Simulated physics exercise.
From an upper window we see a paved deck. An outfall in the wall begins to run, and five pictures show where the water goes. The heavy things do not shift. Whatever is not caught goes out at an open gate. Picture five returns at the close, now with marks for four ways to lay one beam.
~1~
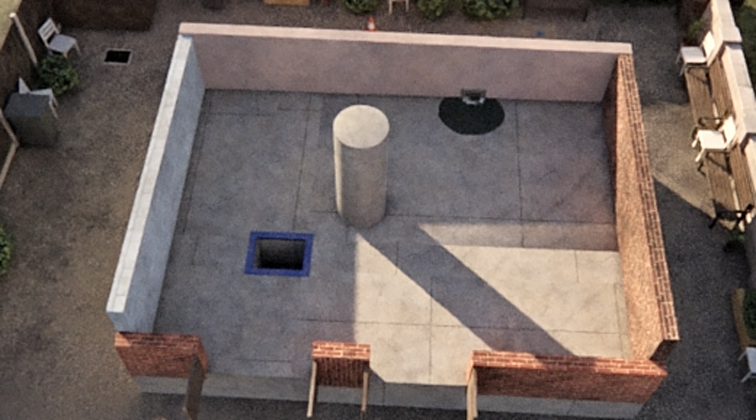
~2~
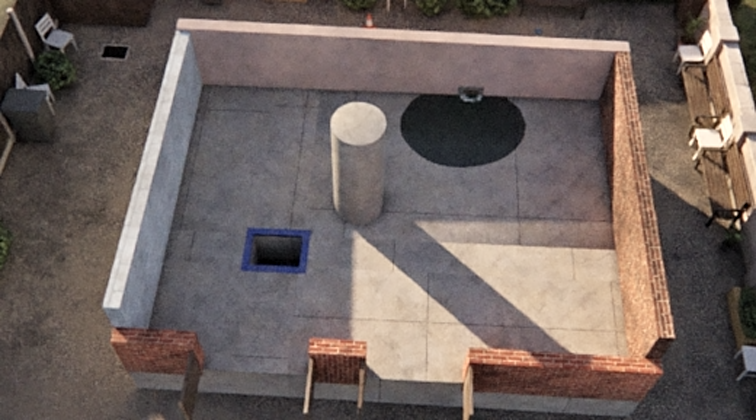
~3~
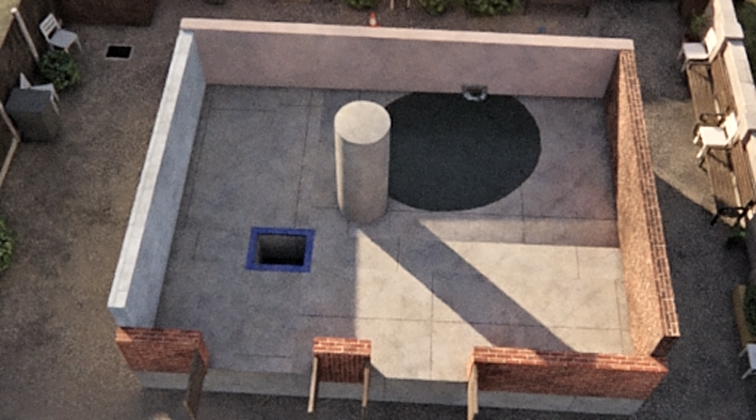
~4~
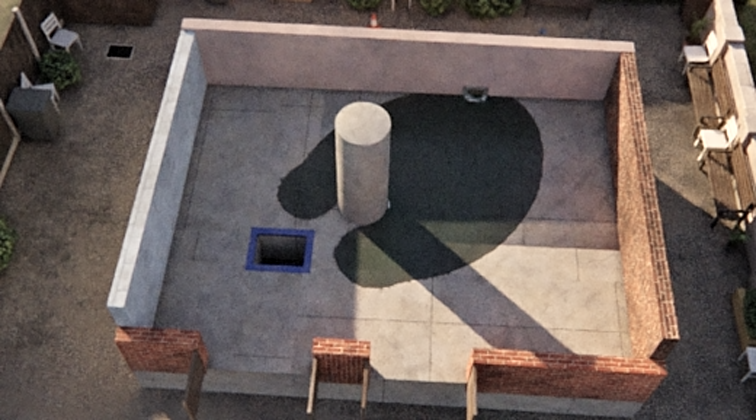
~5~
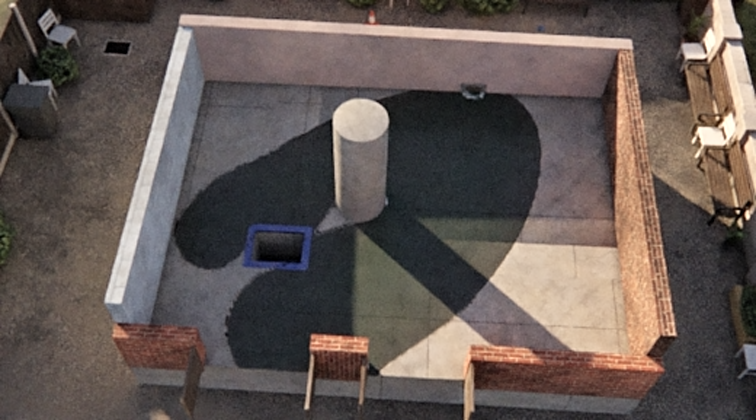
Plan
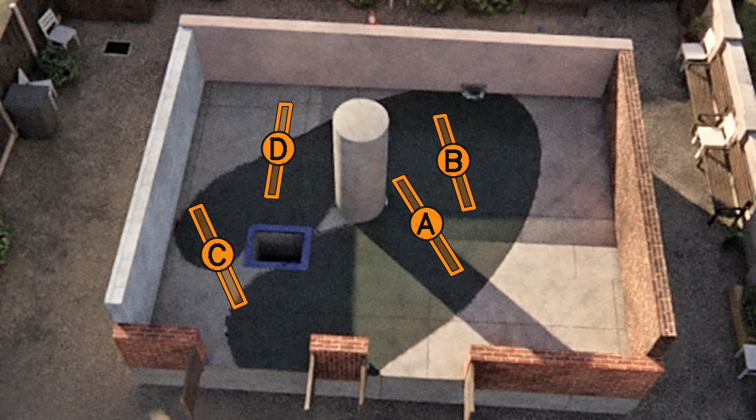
A dark patch of water spreads across a paved deck enclosed by low walls, seen from an upper window. A pale round column stands near the middle, with a blue-edged gully to its left, brick walls right and front, and white chairs outside. From the small outfall at the back wall, the water widens, passes around both sides of the column and reaches the gully, while the view stays nearly still.
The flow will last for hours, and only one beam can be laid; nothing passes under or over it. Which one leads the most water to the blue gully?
The best spot is D.
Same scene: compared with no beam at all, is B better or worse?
It is worse.
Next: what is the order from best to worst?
Best to worst: D, C, A, B.
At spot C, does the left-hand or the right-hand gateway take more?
The left one.
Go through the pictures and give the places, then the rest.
Outfall at (473, 94); blue gully at (279, 254); open gate at (262, 362); open gate at (418, 369); 2 % of the ground under water, visible out to (467, 130); blue gully still dry, in the first frame.
In the second frame, 7 % of the ground under water, visible out to (458, 163); blue gully still dry.
In the third frame, 16 % of the ground under water, visible out to (428, 205); blue gully still dry.
In the fourth frame, 28 % of the ground under water, visible out to (371, 280); blue gully still dry.
In the fifth frame, 47 % of the ground under water, visible out to (188, 237); blue gully taking water.
In orange, A from (398, 178) to (456, 271); B from (439, 116) to (468, 208); C from (195, 207) to (240, 305); D from (271, 196) to (285, 104).
With A, about 12 % of the stream goes into the blue gully, about 88 % out by the gates.
With B, about 8 % of the stream goes into the blue gully, about 91 % out by the gates.
With C, about 19 % of the stream goes into the blue gully, about 80 % out by the gates.
With D, about 32 % of the stream goes into the blue gully, about 67 % out by the gates.
